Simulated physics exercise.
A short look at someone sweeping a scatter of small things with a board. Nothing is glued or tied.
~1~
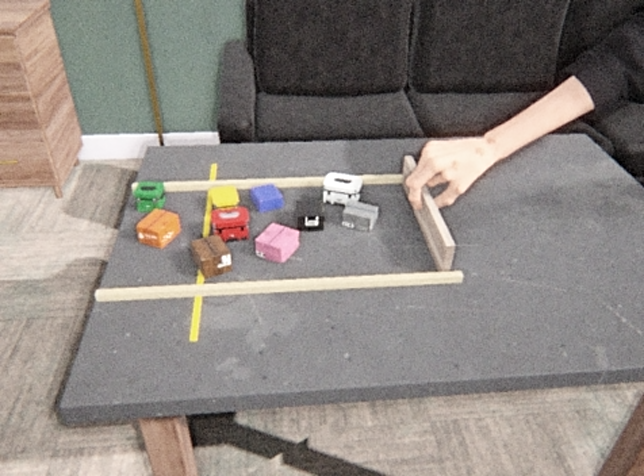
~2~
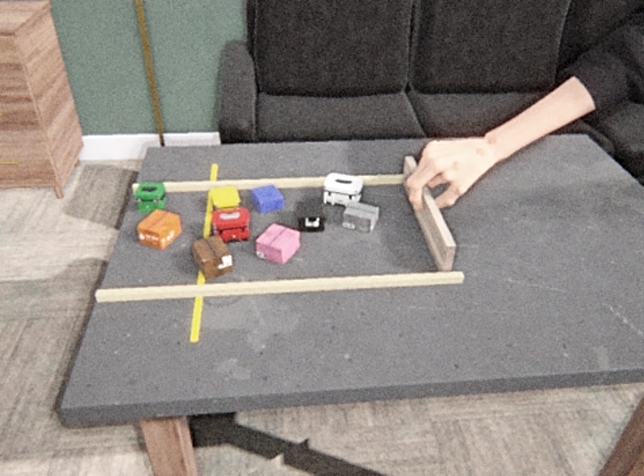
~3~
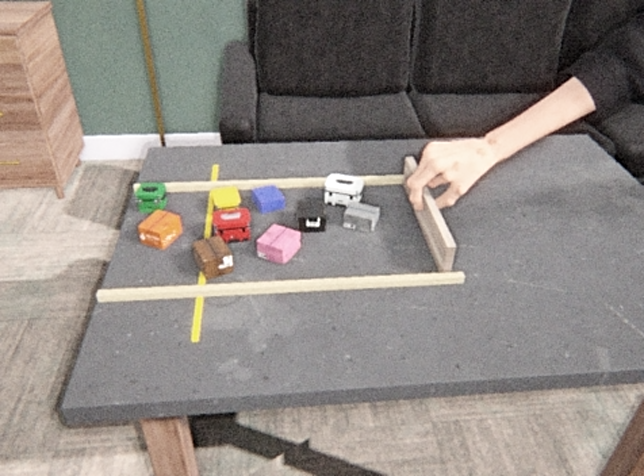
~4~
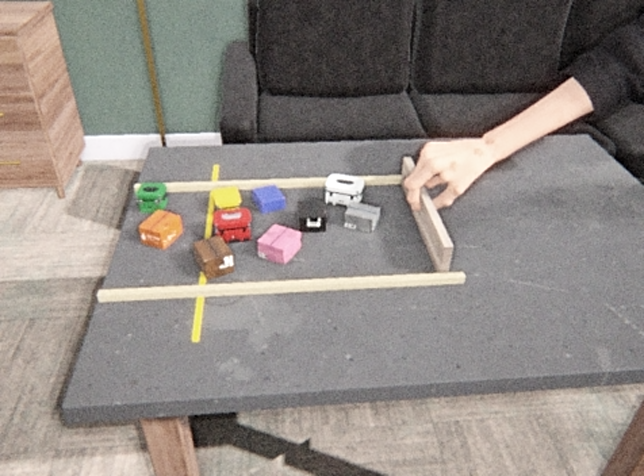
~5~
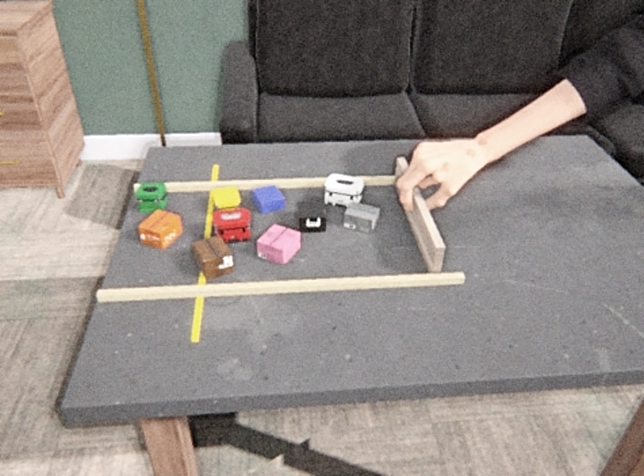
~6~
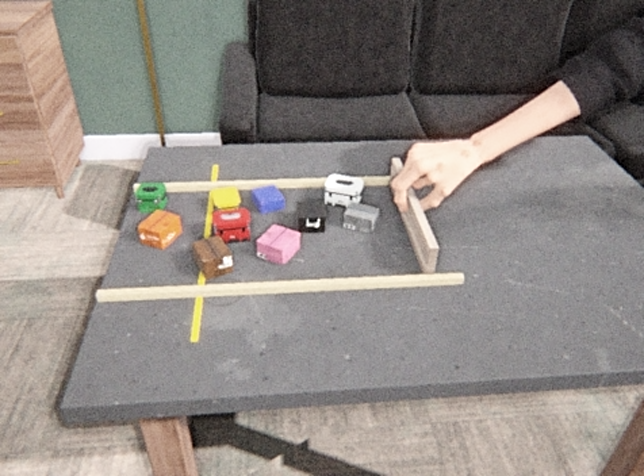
A hand holding a wooden board upright at the right end of two pale strips stays almost still at first, then slides the board slightly left. The small coloured boxes and cases scattered between the strips, some near a yellow line of tape, stay in place, with a gap still separating them from the board.
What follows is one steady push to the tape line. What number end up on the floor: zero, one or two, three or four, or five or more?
In the end the number that fall off is one or two.
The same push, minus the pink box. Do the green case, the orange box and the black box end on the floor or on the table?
The green case is lost, the orange box drops off, the black box survives.
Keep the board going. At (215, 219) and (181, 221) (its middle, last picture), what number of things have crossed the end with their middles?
Past the end: 2 and 4.
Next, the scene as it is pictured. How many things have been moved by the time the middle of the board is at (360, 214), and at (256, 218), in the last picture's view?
At the one place 2, at the other 9.
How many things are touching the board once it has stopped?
That makes 3.
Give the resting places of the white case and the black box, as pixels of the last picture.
First (192, 200), then (163, 222).
Early on, none off yet; green case at rest near (152, 198); orange box at rest near (160, 230); brown box at rest near (212, 257).
A while later, none off yet; green case travelled a little near (139, 198); orange box travelled about its own width near (126, 231); brown box travelled about its own width near (187, 260).
Finally, the number that fall off is one or two; lost, orange box and green case.
